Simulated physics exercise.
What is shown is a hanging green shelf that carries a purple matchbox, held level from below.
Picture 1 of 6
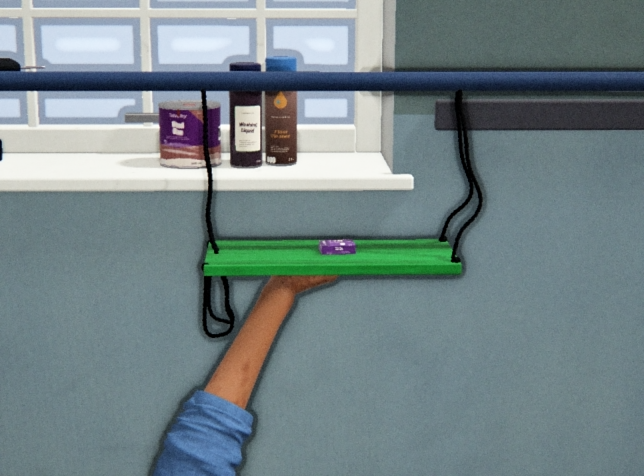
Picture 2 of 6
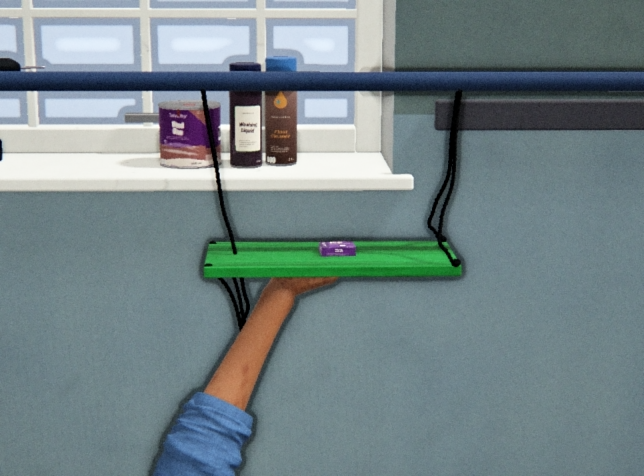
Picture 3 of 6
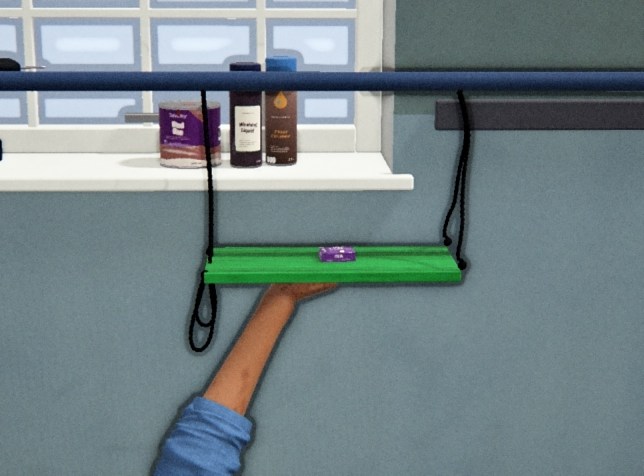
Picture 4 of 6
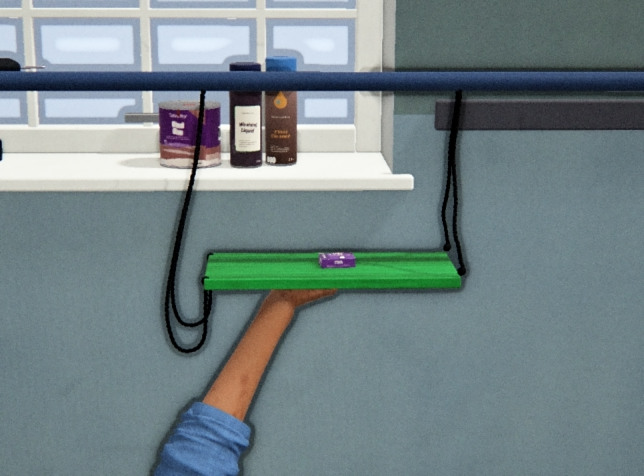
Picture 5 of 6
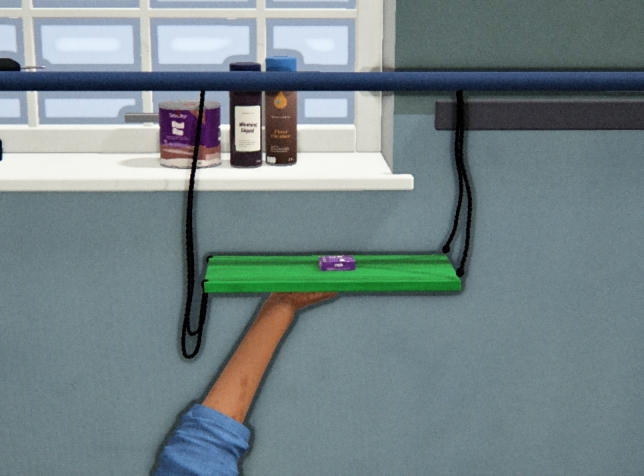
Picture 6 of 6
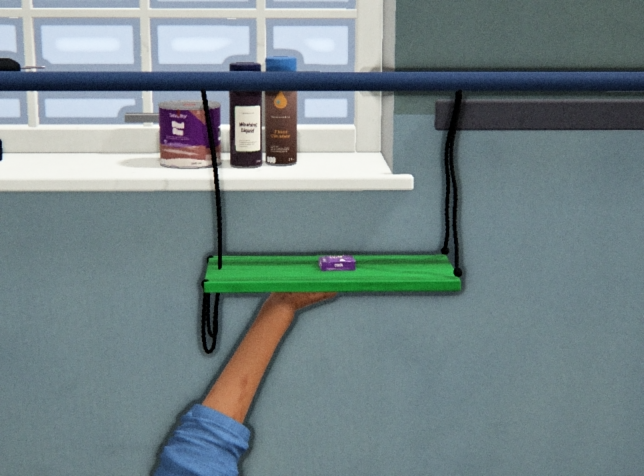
A hand held a green hanging shelf level from below with a small purple box on it, lowering it slightly while the black cords swayed and the slack left one dangled in a loop.
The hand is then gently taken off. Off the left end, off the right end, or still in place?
Off the left end.
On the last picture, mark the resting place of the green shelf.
About (356, 347).
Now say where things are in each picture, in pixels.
Purple matchbox (337, 247); green shelf (333, 270), in the first frame.
Purple matchbox (337, 249), in the second frame.
Purple matchbox (337, 254), in the third frame.
Purple matchbox (337, 261); green shelf (333, 284), in the fourth frame.
Purple matchbox (337, 263), in the fifth frame.
Purple matchbox (337, 263); green shelf (333, 287); left shoelaces slack, hanging in a loop; right shoelaces almost straight, in the sixth frame.
Then, 0.60 s past the final frame, board tipped 43° down to the left; matchbox sliding near (168, 402).
Then, 1.22 s past the final frame, board tipped 34° down to the left; matchbox on the floor.
When it is over, board tipped 39° down to the left; matchbox on the floor. The purple matchbox falls from the left end.
